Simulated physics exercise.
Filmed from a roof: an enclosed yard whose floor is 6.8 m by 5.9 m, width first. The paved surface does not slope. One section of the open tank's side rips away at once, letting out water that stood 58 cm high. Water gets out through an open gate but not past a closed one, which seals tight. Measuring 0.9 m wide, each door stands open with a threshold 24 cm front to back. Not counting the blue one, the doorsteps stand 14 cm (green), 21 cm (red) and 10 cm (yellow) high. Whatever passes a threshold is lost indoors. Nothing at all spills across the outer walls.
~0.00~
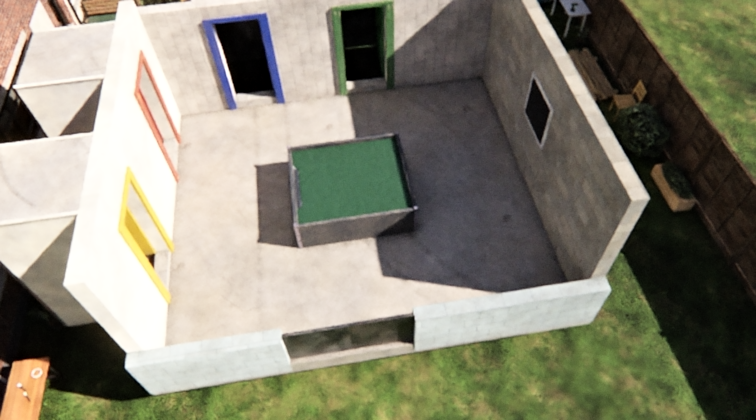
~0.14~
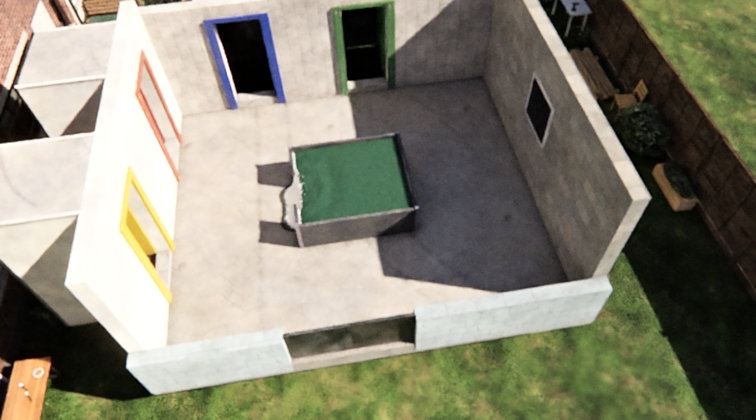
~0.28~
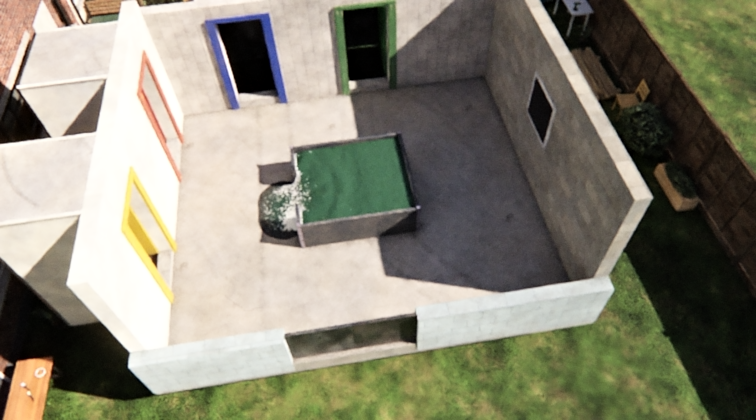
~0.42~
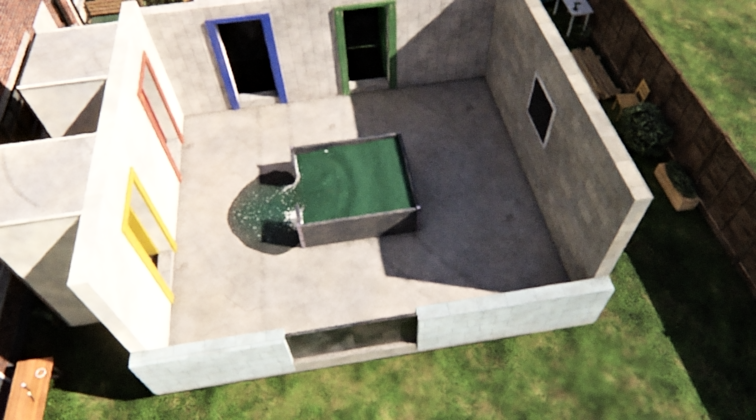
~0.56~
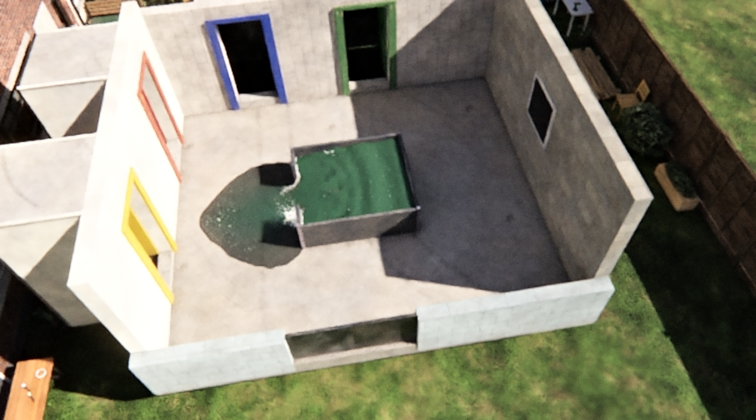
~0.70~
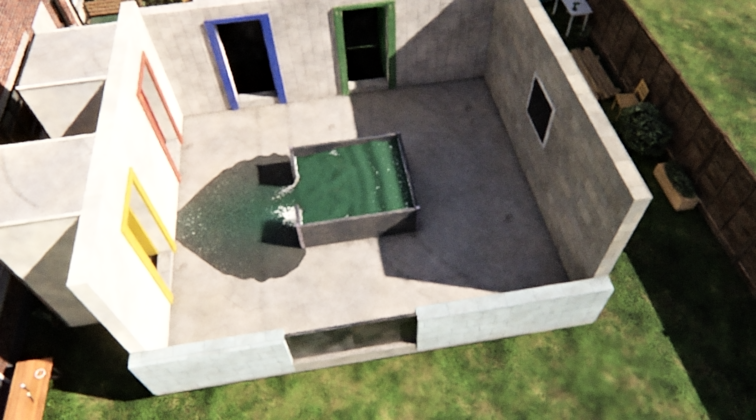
In a walled yard with a bare concrete floor, the left side of an open tank of green water broke open, and water poured out and spread leftward in a widening, rounded puddle toward the yellow-framed opening.
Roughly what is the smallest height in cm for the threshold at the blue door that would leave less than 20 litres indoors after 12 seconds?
Close to 5.5 cm.
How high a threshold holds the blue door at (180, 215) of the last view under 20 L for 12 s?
Something near 22 cm.
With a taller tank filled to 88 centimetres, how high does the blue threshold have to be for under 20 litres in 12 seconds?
I'd go with near 9.5 cm then.
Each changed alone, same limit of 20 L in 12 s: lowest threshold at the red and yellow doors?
About 10.5 cm at red and about 17 cm at yellow.
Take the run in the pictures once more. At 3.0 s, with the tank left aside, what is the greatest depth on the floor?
26 cm.
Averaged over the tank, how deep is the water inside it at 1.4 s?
It averages near 42 cm.
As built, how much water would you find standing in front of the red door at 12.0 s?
Depth: Near 5.5 cm.
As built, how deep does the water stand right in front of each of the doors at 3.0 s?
At the green door the depth is 0 cm, at red 14 cm, at yellow 18 cm and at blue 6 cm.
After 1.4 s water covers 20 % of the floor, deepest (31 cm) near (291, 208); it has not reached the blue door.
After 3.0 s water covers 30 % of the floor, deepest (26 cm) near (167, 371); 6 cm at the blue door, 0 litres in over its 18 cm threshold.
After 12.0 s water covers 95 % of the floor, deepest (10 cm) near (413, 198); 5 cm at the blue door, 0 litres in over its 18 cm threshold.
At the blue door as built, the water arrived by 2.7 s and peaked near 10 cm at 4.0 s.
With a threshold of 5 cm, 27 litres would have come in within the 12 s; with 7 cm, 9 litres. So under 20 litres takes about 5.5 cm.
